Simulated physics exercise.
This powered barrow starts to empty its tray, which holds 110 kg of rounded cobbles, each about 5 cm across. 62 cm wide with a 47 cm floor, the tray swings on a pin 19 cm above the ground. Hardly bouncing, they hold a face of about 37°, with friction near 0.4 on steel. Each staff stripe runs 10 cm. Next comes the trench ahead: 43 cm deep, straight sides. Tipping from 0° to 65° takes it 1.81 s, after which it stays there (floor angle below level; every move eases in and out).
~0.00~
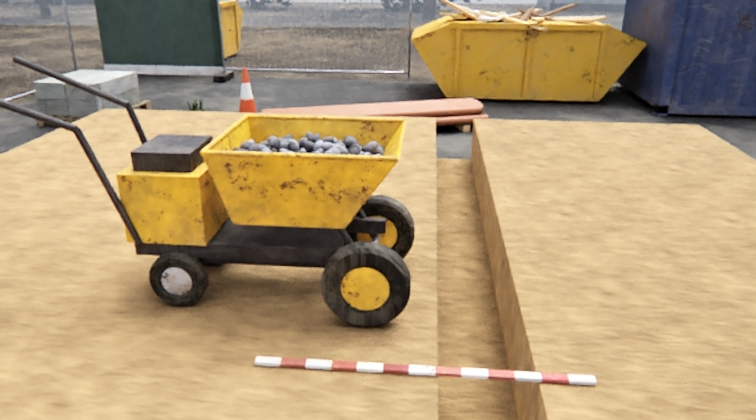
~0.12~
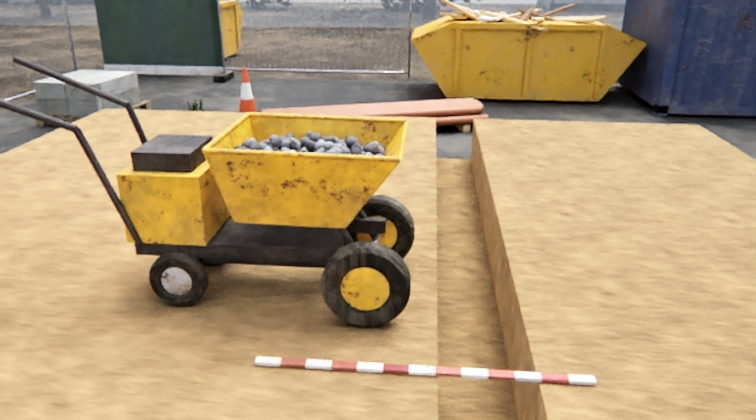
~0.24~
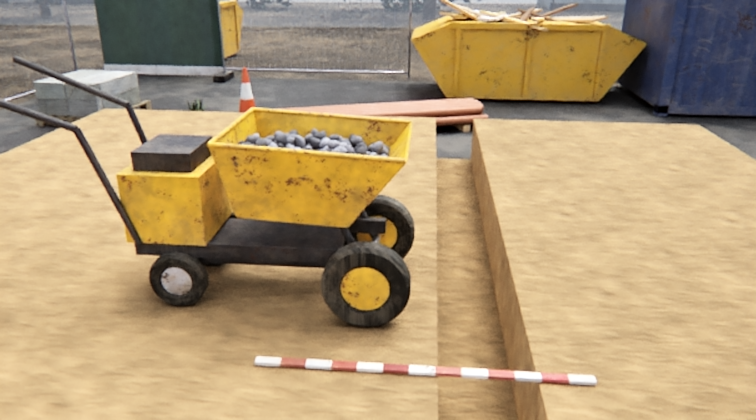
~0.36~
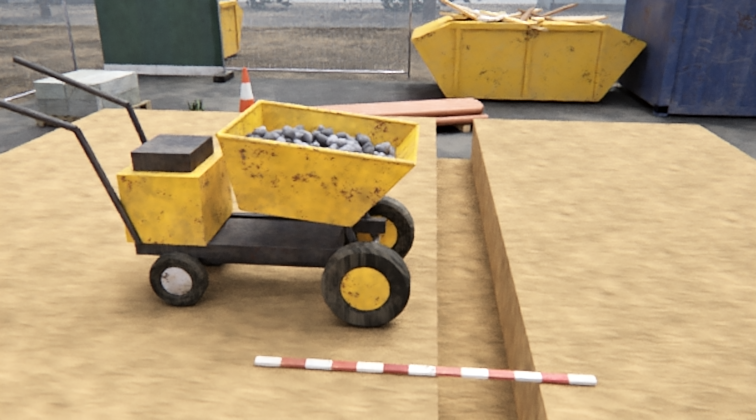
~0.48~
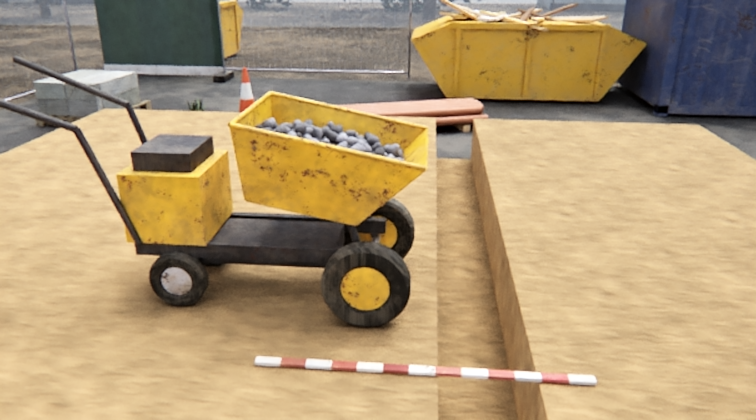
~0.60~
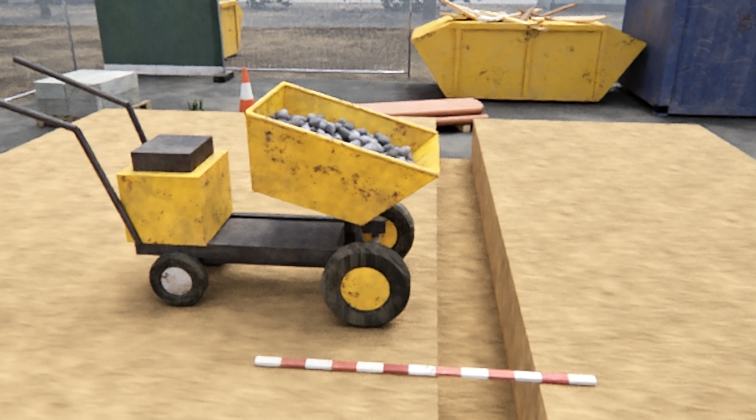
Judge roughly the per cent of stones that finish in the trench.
An estimated 39 per cent finish in the trench.
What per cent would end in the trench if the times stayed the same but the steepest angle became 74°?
Near 40 per cent then.
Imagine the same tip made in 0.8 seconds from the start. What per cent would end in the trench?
Roughly 30 per cent.
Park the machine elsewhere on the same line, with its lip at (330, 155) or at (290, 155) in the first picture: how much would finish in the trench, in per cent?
Near 80 then near 60 percent.
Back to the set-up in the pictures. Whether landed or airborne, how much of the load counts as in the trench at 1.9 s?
Roughly 5 percent of the load.
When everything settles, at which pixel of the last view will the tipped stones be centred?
In the last view, about (519, 295).
After 1.4 s the floor is at 55°; 100 % in the tray; the foremost stones are at (476, 208).
After 1.9 s the floor is at 65°; 81 % in the tray, 4 % in the trench, 15 % past the trench; the foremost stones are at (598, 314).
After 2.3 s the floor is at 65°; 56 % in the tray, 9 % in the trench, 35 % past the trench; the foremost stones are at (641, 304).
After 4.2 s the floor is at 65°; 22 % in the tray, 39 % in the trench, 39 % past the trench; the foremost stones are at (647, 280).
